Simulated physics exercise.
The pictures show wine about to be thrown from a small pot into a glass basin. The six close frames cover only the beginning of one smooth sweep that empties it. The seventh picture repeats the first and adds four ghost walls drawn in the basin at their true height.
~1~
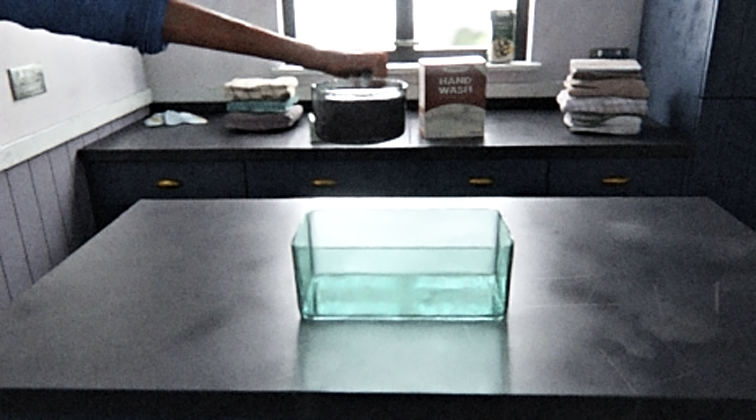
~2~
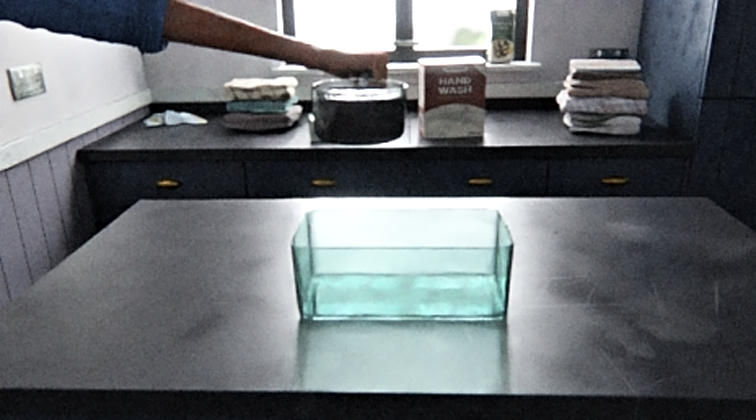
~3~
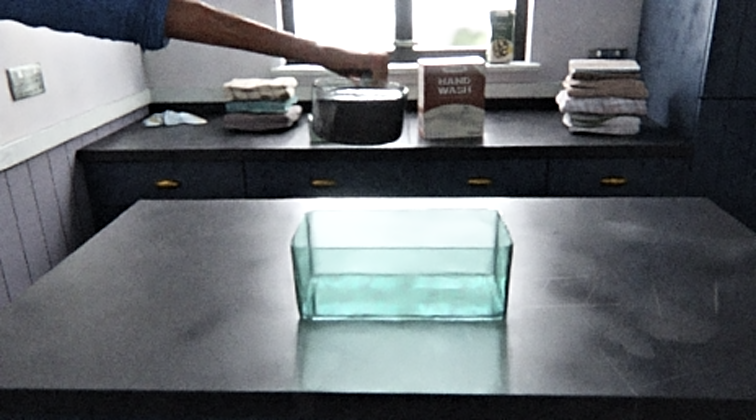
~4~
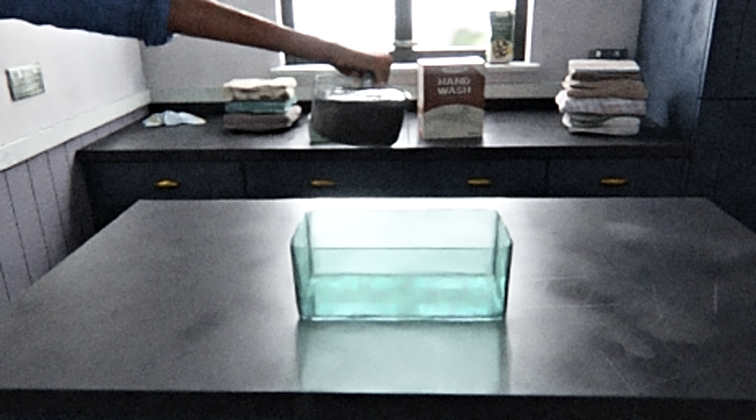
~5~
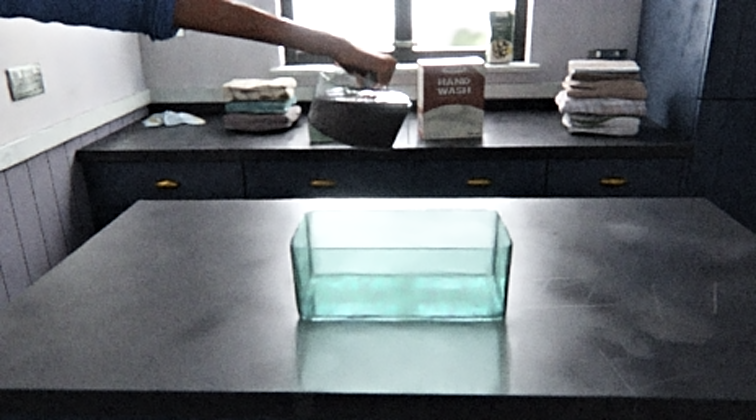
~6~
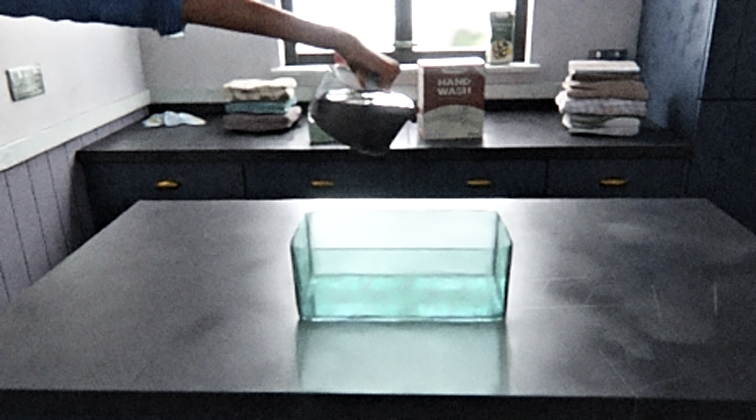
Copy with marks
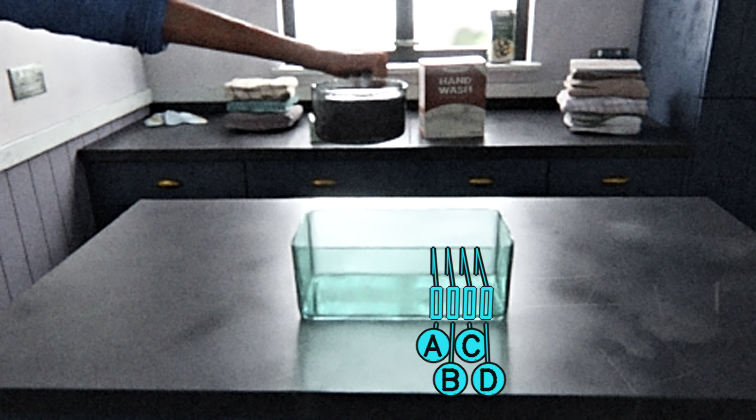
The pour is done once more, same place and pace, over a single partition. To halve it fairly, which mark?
It is B.
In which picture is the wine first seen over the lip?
Picture 5.
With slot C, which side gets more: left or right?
The left one.
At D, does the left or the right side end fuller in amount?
The left one.
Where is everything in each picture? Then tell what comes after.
Upright, lip at (404, 85); basin from (299, 314) to (508, 316); nothing has left yet, in the first picture.
Upright, lip at (404, 86); nothing has left yet, in the second picture.
Tipped about 6°, lip at (406, 89); nothing has left yet, in the third picture.
Tipped about 12°, lip at (407, 95); nothing has left yet, in the fourth picture.
Tipped about 21°, lip at (409, 103); wine is over the lip, down to (409, 103), in the fifth picture.
Tipped about 31°, lip at (409, 113); wine is over the lip, down to (414, 119), in the sixth picture.
In cyan, A at (436, 323); B at (452, 323); C at (469, 323); D at (485, 323).
Choosing A, about 30 % ends left of the wall and 67 % right of it.
Choosing B, about 51 % ends left of the wall and 46 % right of it; 3 % is lost outside.
Choosing C, about 74 % ends left of the wall and 23 % right of it; 3 % is lost outside.
Choosing D, about 93 % ends left of the wall and 3 % right of it; 3 % is lost outside.
